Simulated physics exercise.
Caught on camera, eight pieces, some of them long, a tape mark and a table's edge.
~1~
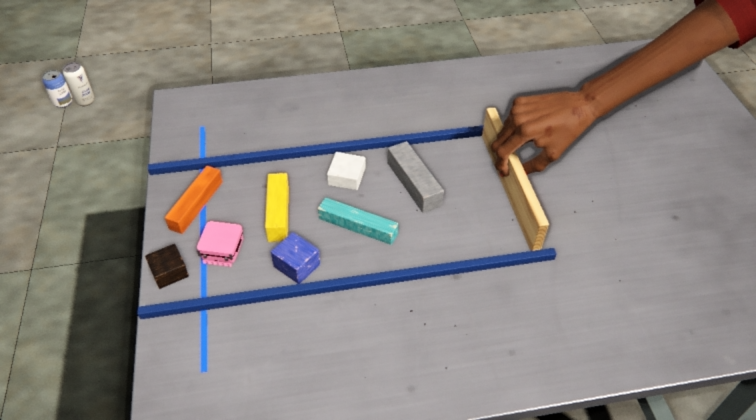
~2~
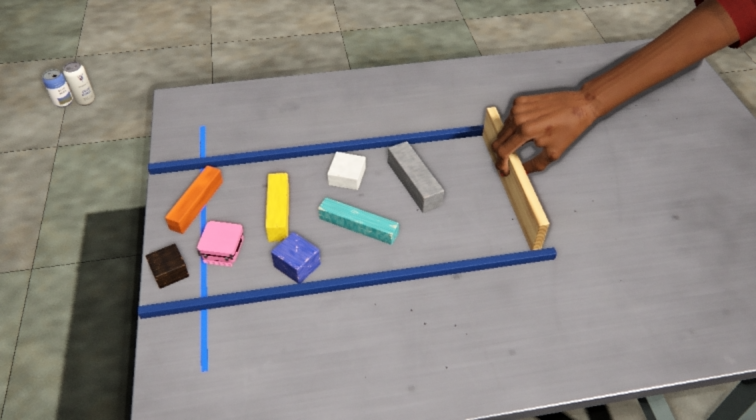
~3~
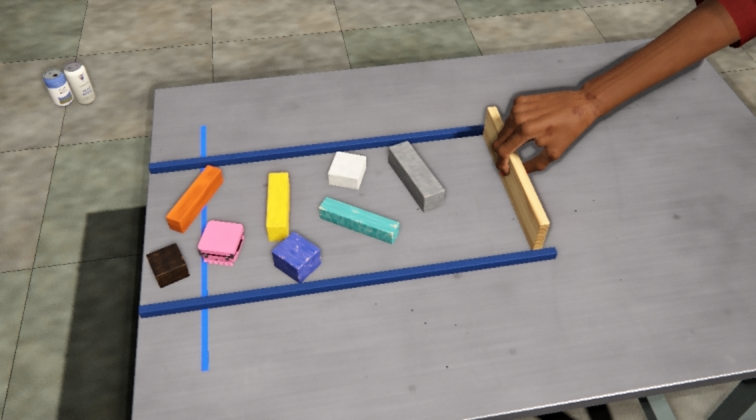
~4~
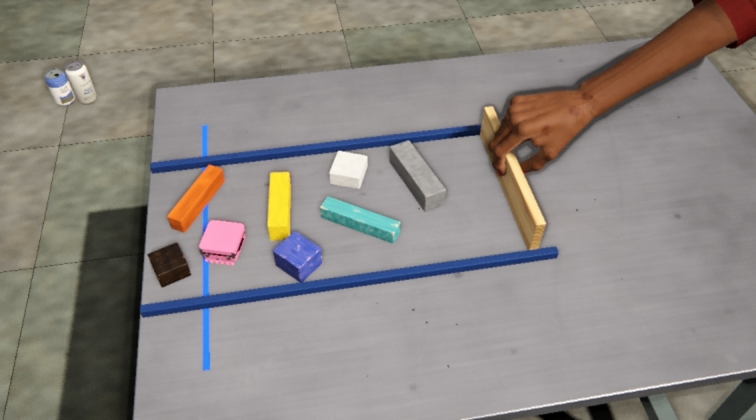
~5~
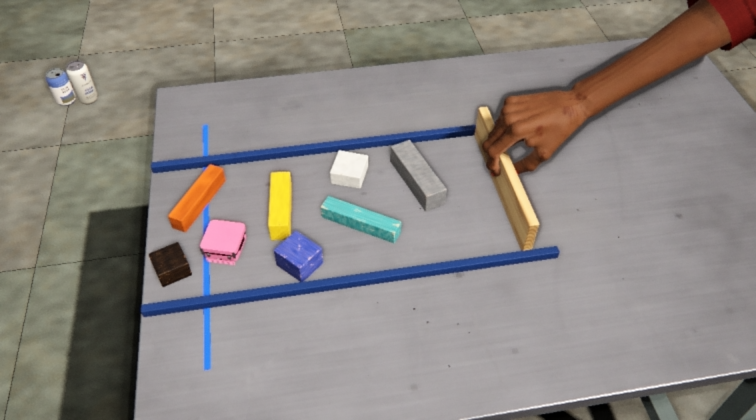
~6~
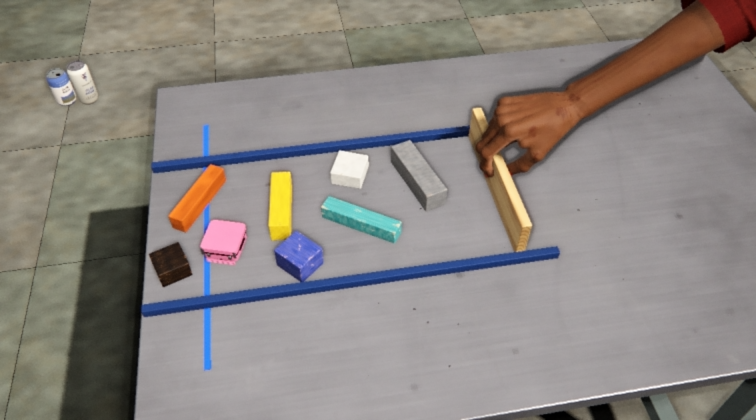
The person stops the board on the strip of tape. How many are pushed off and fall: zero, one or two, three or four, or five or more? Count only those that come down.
Here the number that fall off is three or four.
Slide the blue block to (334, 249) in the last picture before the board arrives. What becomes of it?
Then it survives.
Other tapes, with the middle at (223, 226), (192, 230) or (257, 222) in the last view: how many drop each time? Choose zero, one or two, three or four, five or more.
The falls would be one to two; 3 or 4; none at all.
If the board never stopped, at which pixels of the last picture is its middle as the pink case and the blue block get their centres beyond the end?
For the pink case at (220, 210), for the blue block at (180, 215).
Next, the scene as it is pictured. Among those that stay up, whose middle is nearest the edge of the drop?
Foremost is the yellow bar.
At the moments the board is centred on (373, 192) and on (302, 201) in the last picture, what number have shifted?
3 and 6.
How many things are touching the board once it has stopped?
That makes 2.
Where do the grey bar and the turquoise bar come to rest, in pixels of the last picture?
About (193, 202), and the other about (178, 247).
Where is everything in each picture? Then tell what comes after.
The first frame shows black block (167, 266); orange stick (195, 199); pink case (222, 244); board (512, 176); tape (203, 230).
The second frame shows orange stick (195, 199); white block (347, 171).
The third frame shows pink case (223, 244); grey bar (415, 176).
The fourth frame shows black block (170, 265); turquoise bar (360, 220).
The fifth frame shows orange stick (198, 197); blue block (299, 257).
The sixth frame shows black block (171, 264); orange stick (198, 197); pink case (225, 243); board (497, 177); tape (207, 228).
Early on, none off yet; black block at rest near (171, 264); orange stick at rest near (198, 197); pink case at rest near (225, 243).
A while later, none off yet; black block travelled about its own width near (149, 272); orange stick travelled a little near (178, 195); pink case travelled about its own width near (183, 263).
Finally, the number that fall off is three or four; lost, pink case, orange stick and black block.
